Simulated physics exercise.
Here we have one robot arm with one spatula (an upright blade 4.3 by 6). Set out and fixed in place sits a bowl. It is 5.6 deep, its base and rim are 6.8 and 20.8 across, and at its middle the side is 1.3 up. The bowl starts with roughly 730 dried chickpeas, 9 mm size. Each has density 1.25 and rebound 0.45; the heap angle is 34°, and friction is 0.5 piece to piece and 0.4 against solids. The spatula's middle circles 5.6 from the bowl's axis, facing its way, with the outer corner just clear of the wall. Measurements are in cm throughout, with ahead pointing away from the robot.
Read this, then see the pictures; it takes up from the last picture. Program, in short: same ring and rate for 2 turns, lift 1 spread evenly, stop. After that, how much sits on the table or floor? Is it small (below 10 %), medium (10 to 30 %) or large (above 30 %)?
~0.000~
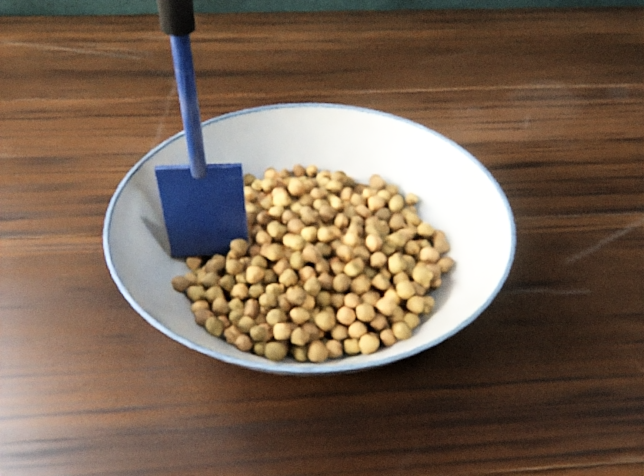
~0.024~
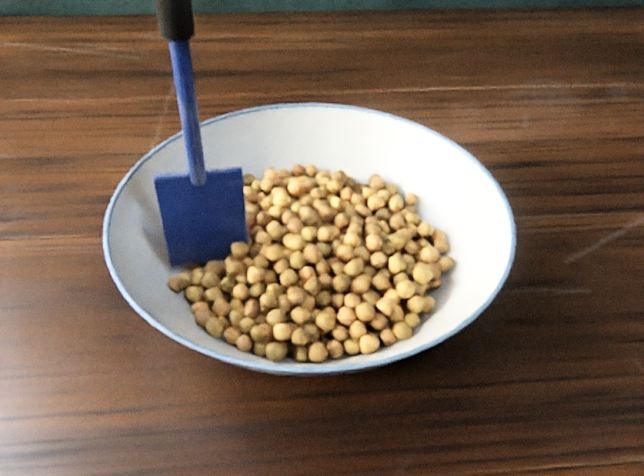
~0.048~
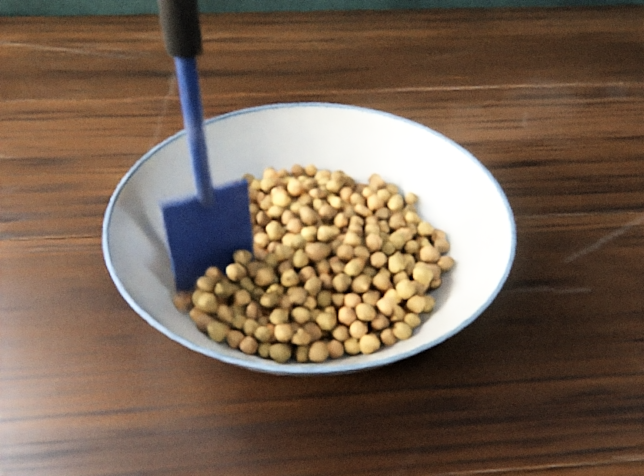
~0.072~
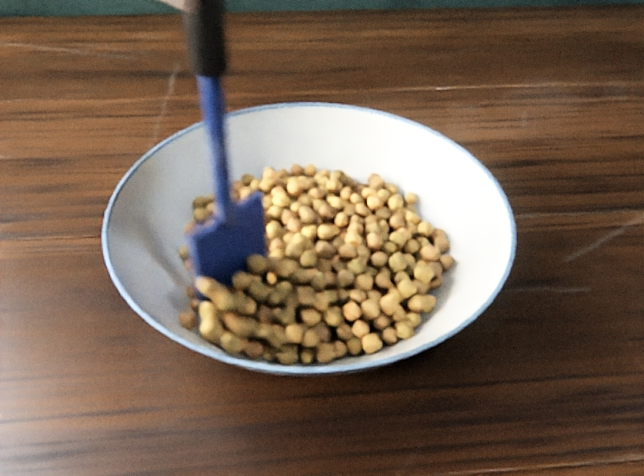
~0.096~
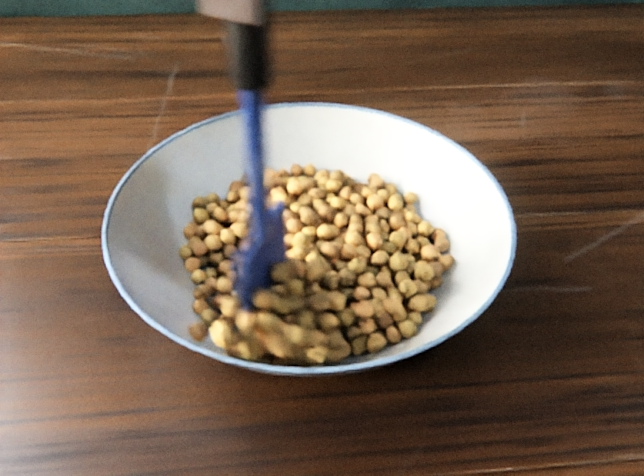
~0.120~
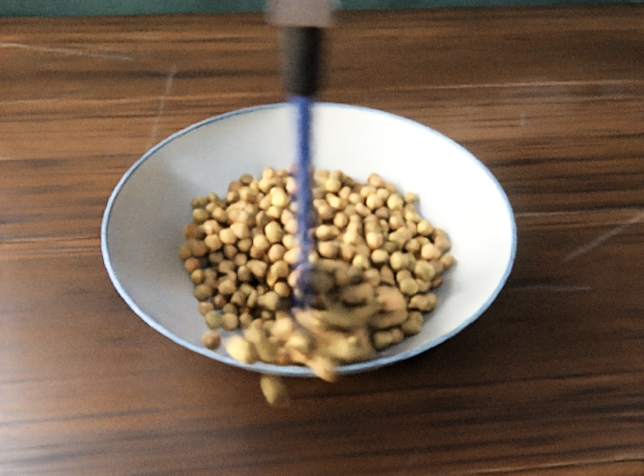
It is medium.
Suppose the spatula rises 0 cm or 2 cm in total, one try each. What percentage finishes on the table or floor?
Estimates: 35 % and 15 %.
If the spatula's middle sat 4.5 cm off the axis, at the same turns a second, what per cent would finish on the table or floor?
It would be close to 25 per cent then.
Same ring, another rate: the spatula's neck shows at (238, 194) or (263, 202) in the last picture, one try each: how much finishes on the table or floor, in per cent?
Around 5 and 15 percent, in that order.
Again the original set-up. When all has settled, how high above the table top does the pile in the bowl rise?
It reaches some 4.5 cm above the table.
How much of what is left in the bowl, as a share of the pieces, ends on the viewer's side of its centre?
I'd say around 50 per cent.
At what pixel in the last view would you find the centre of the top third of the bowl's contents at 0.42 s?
Near (254, 217).
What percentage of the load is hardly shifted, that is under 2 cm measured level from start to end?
Near 55 per cent of the pieces.
After 0.42 s, 331° round, highest piece 9 above the table; 619 in the bowl, 73 on the table or floor, 36 in flight or on the tool.
After 0.72 s, 219° round, highest piece 5 above the table; 576 in the bowl, 150 on the table or floor, 2 in flight or on the tool.
After 1.07 s, 0° round, highest piece 4 above the table; 576 in the bowl, 152 on the table or floor.
After 1.77 s, 0° round, highest piece 4 above the table; 576 in the bowl, 152 on the table or floor.
In the end, 576 in the bowl, 152 on the table or floor. That is 21 % on the table or floor.
